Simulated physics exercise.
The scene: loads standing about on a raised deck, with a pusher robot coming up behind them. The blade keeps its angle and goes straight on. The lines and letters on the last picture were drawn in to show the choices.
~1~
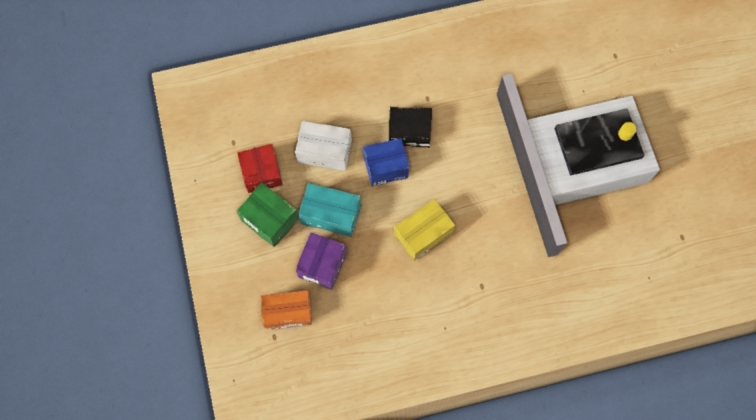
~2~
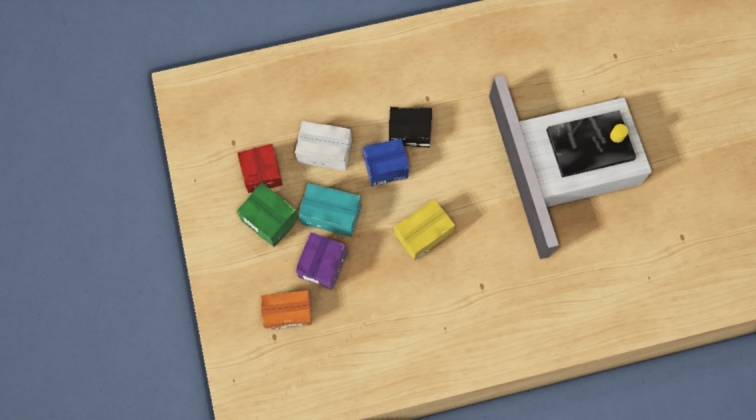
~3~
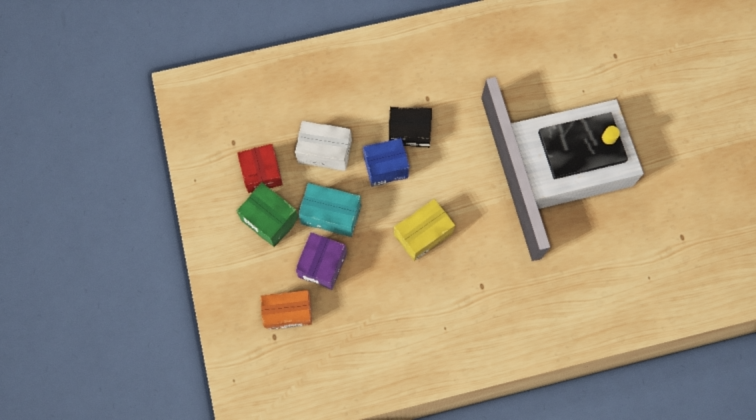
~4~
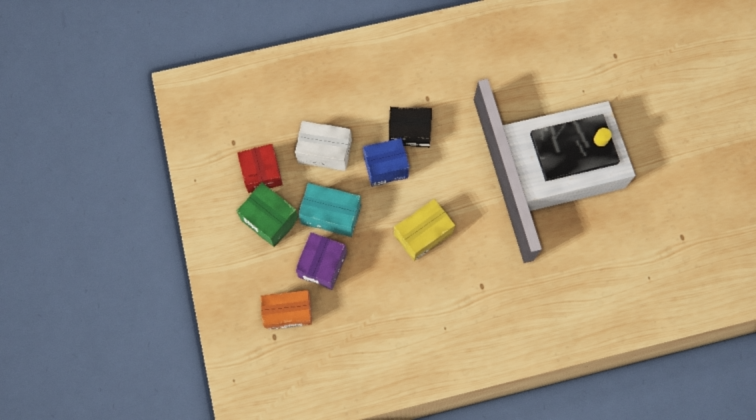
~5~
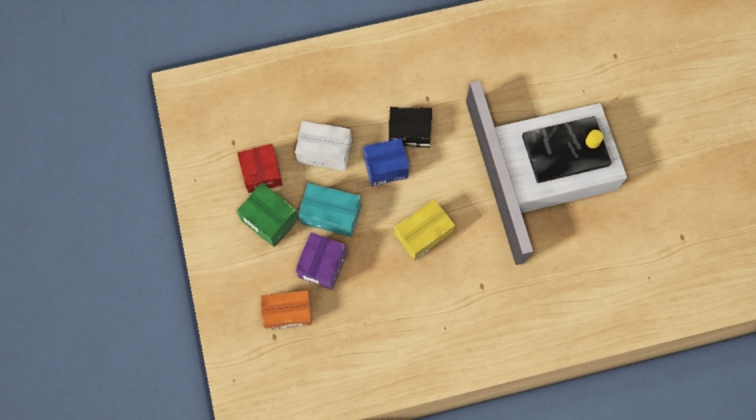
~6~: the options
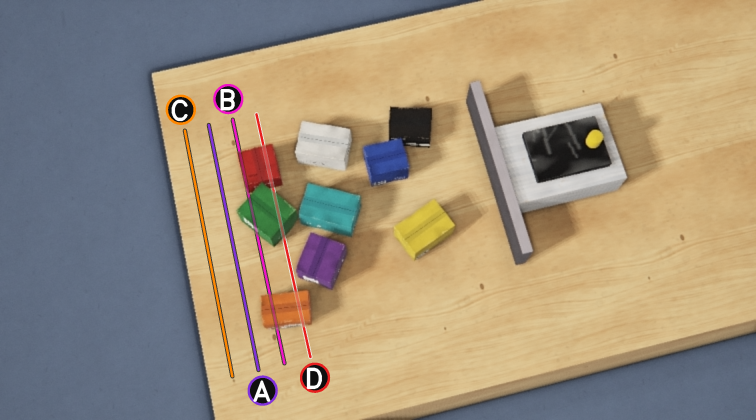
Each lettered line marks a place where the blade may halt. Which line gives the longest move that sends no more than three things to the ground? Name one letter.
No fourth one falls up to B.
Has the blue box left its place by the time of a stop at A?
By then, yes.
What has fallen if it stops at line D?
It is the red box.
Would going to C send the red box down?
Yes.
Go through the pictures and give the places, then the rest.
In the first frame, yellow box (424, 230); blue box (386, 163); turquoise box (331, 210).
In the second frame, robot (586, 144); white box (324, 146).
In the third frame, robot (577, 146); black box (410, 127).
In the fourth frame, robot (569, 148); red box (260, 169).
In the fifth frame, robot (561, 150); yellow box (424, 230); blue box (386, 163); turquoise box (331, 210).
On the marked copy, A at (233, 242); B at (257, 236); C at (208, 248); D at (282, 230).
Taking B. A third of the way, robot (475, 170); black box (369, 138); white box (320, 148).
Two thirds of the way, robot (387, 191); red box (199, 181); green box (222, 215).
When it is over, robot (319, 207); green box over the edge; red box over the edge; two fallen.
As for the rest, A drops five; C drops seven; D is within the limit but short.
